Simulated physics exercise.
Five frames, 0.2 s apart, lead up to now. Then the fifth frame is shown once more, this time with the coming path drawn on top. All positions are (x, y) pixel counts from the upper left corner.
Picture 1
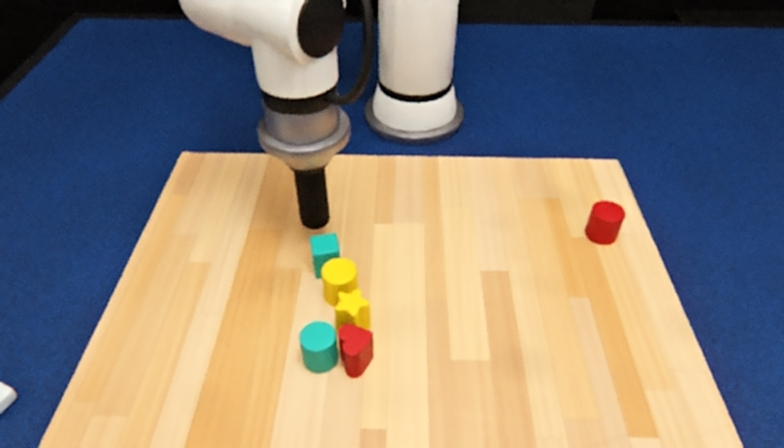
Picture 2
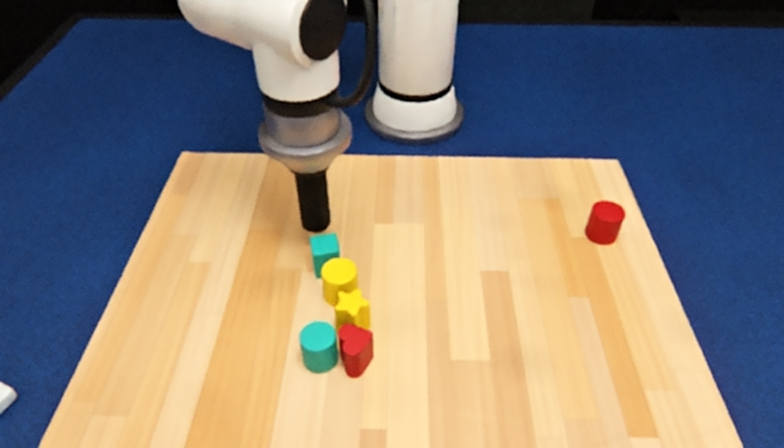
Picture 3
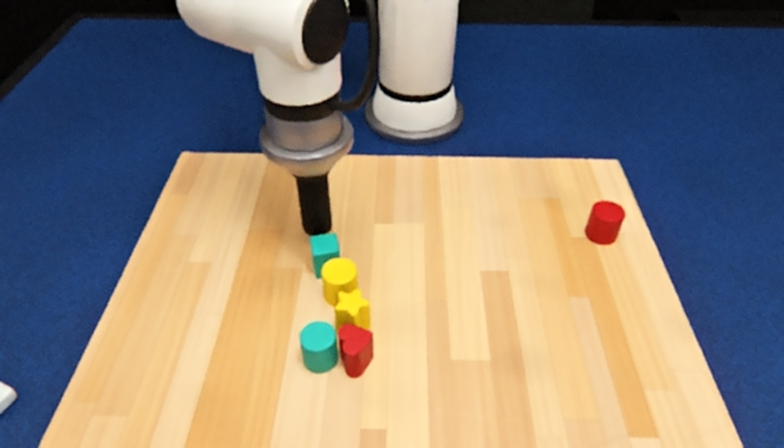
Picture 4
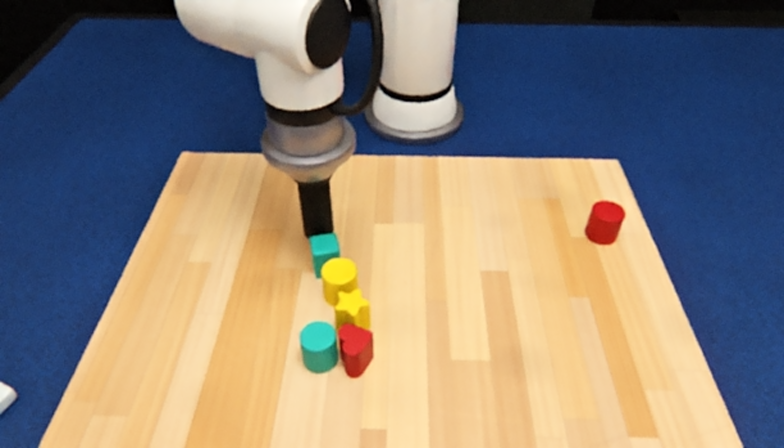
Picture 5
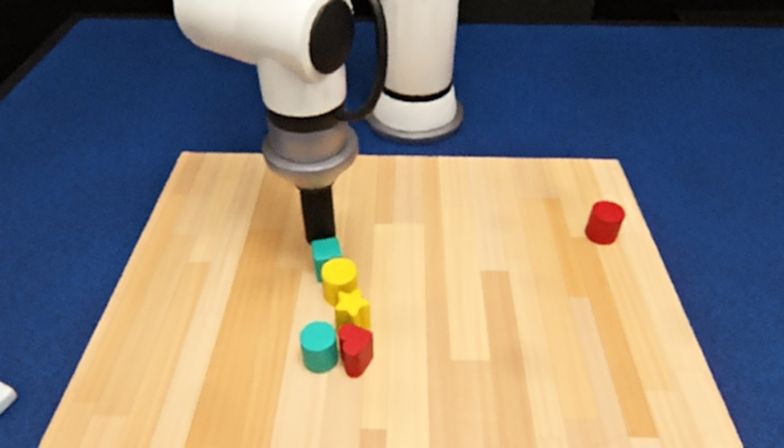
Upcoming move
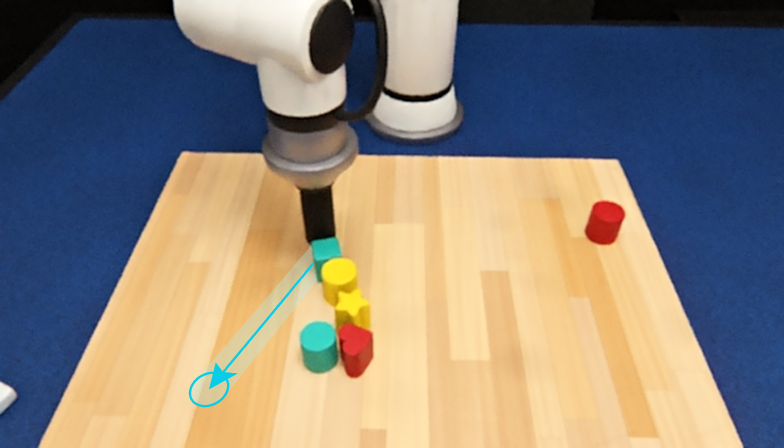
The robot arm's black tip crept toward the viewer on the wooden board and nudged the turquoise block very slightly, while the yellow and red pieces and the turquoise cylinder stayed still.
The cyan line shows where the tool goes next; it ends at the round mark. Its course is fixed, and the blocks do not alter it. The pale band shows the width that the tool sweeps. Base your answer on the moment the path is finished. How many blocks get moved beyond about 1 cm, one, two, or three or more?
Two blocks shift.
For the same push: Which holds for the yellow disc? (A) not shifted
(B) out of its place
The answer is B.
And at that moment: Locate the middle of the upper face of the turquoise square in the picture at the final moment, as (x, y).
The middle of the upper face of the turquoise square will lie at about (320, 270) in the picture.
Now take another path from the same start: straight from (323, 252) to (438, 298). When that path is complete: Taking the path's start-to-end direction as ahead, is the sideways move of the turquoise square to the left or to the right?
That block drifts right.
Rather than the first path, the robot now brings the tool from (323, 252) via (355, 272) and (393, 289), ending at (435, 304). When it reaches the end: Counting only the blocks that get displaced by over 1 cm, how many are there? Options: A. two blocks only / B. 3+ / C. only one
It's B.
Path on the board, from (323, 252) directly to (209, 389).
What follows on the original path. One third of the way, tool at (287, 279); turquoise square at (320, 270), turned 55° anticlockwise; yellow disc at (347, 282); yellow star-shaped block at (354, 306).
Two thirds of the way, tool at (249, 324); turquoise square at (320, 270), turned 55° anticlockwise; yellow disc at (347, 282); yellow star-shaped block at (354, 306).
At the end, tool at (204, 377); turquoise disc in place; turquoise square at (320, 270), turned 55° anticlockwise; yellow disc at (347, 282); yellow star-shaped block at (354, 306).
